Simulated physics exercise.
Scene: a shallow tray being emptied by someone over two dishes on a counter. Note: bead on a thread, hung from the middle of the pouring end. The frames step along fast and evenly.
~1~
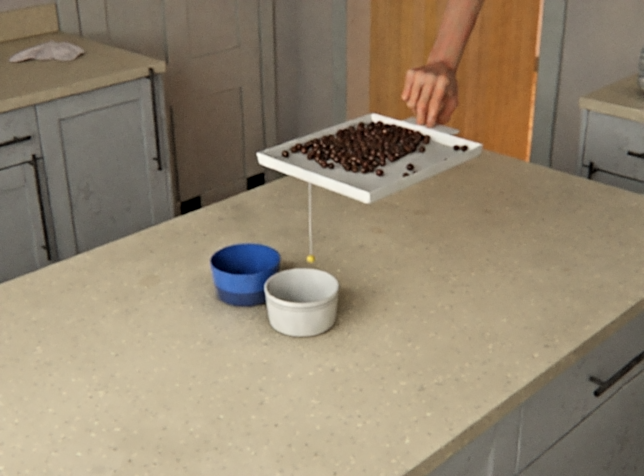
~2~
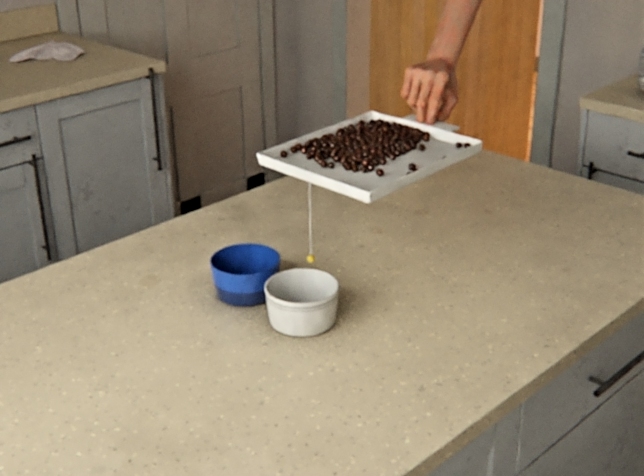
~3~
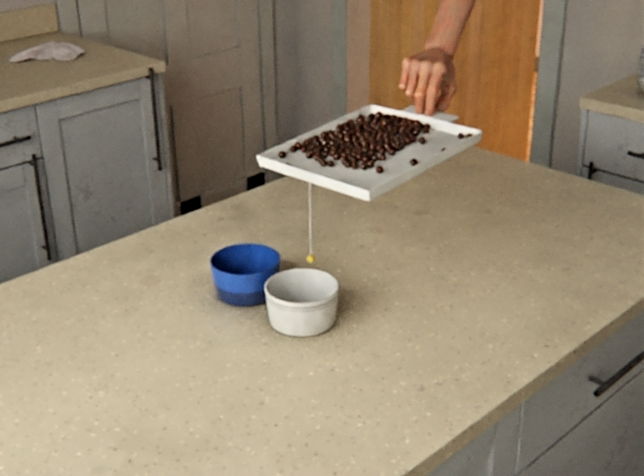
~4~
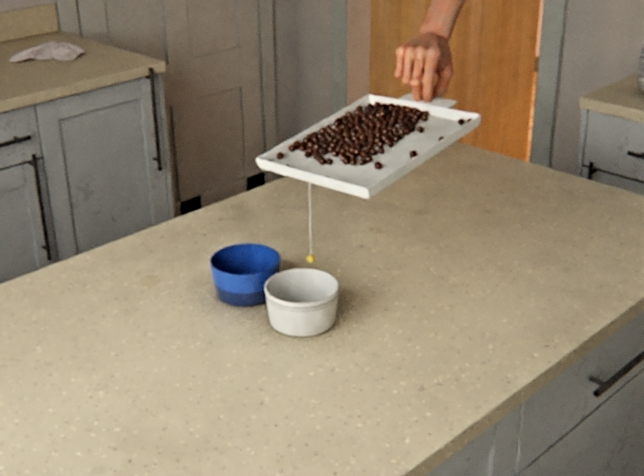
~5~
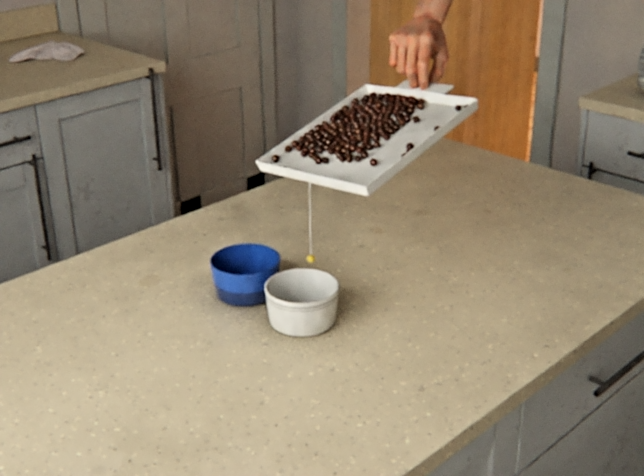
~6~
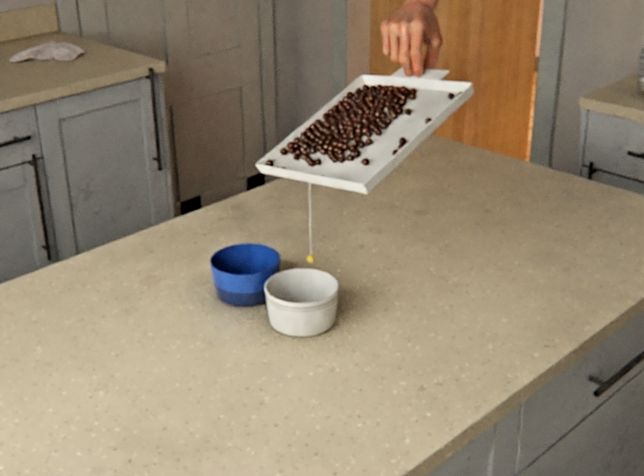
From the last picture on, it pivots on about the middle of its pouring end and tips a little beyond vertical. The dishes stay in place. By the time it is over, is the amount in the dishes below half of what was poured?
No.
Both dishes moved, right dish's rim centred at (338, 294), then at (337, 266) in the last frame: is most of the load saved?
In order, they'd catch a minor share, and next a minor share.
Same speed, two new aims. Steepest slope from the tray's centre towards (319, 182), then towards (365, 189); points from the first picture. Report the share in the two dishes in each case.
60 % and 0 %.
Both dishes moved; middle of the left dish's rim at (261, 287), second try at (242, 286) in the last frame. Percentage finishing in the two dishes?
You'd get 10 in a hundred the first time and 0 in a hundred the second.
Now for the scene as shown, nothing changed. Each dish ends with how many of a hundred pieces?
I'd say some 70 in a hundred wind up in the left dish, and some 10 in a hundred in the right.
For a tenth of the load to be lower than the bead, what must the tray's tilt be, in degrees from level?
At about 65°.
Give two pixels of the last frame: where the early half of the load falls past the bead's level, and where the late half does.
Around (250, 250), followed by around (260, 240).
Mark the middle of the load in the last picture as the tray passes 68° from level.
The middle of the pieces sits at roughly (278, 168).
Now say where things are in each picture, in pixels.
The first picture shows corners of the pouring end near (259, 153) and (369, 192), level; middle of the load near (364, 146), chocolate balls; left dish near (220, 284); right dish near (276, 313); bead on its thread near (311, 259).
The second picture shows corners of the pouring end near (259, 153) and (369, 192), level; middle of the load near (364, 144).
The third picture shows corners of the pouring end near (259, 155) and (368, 190), tipped barely, lowest at the left corner; middle of the load near (363, 140).
The fourth picture shows corners of the pouring end near (258, 158) and (367, 188), tipped a little, lowest at the left corner; middle of the load near (361, 133), only a few on the move.
The fifth picture shows corners of the pouring end near (258, 161) and (365, 185), tipped clearly, lowest at the left corner; middle of the load near (357, 127), a little on the move.
The sixth picture shows corners of the pouring end near (258, 164) and (363, 183), tipped clearly, lowest at the left corner; middle of the load near (350, 123), all but a few on the move; left dish near (220, 284); right dish near (276, 313).
Shortly afterwards, tray tipped steeply; near two thirds on the tray; only a few in the right dish; a little in the left dish; near a quarter in the air.
Next, tray tipped past a quarter turn; a little on the tray; a little in the right dish; near two thirds in the left dish; a little outside both; a little in the air.
Some moments later, tray tipped past a quarter turn; a little in the right dish; the bulk in the left dish; near a quarter outside both.
In the end, tray tipped past a quarter turn; a little in the right dish; the bulk in the left dish; near a quarter outside both.
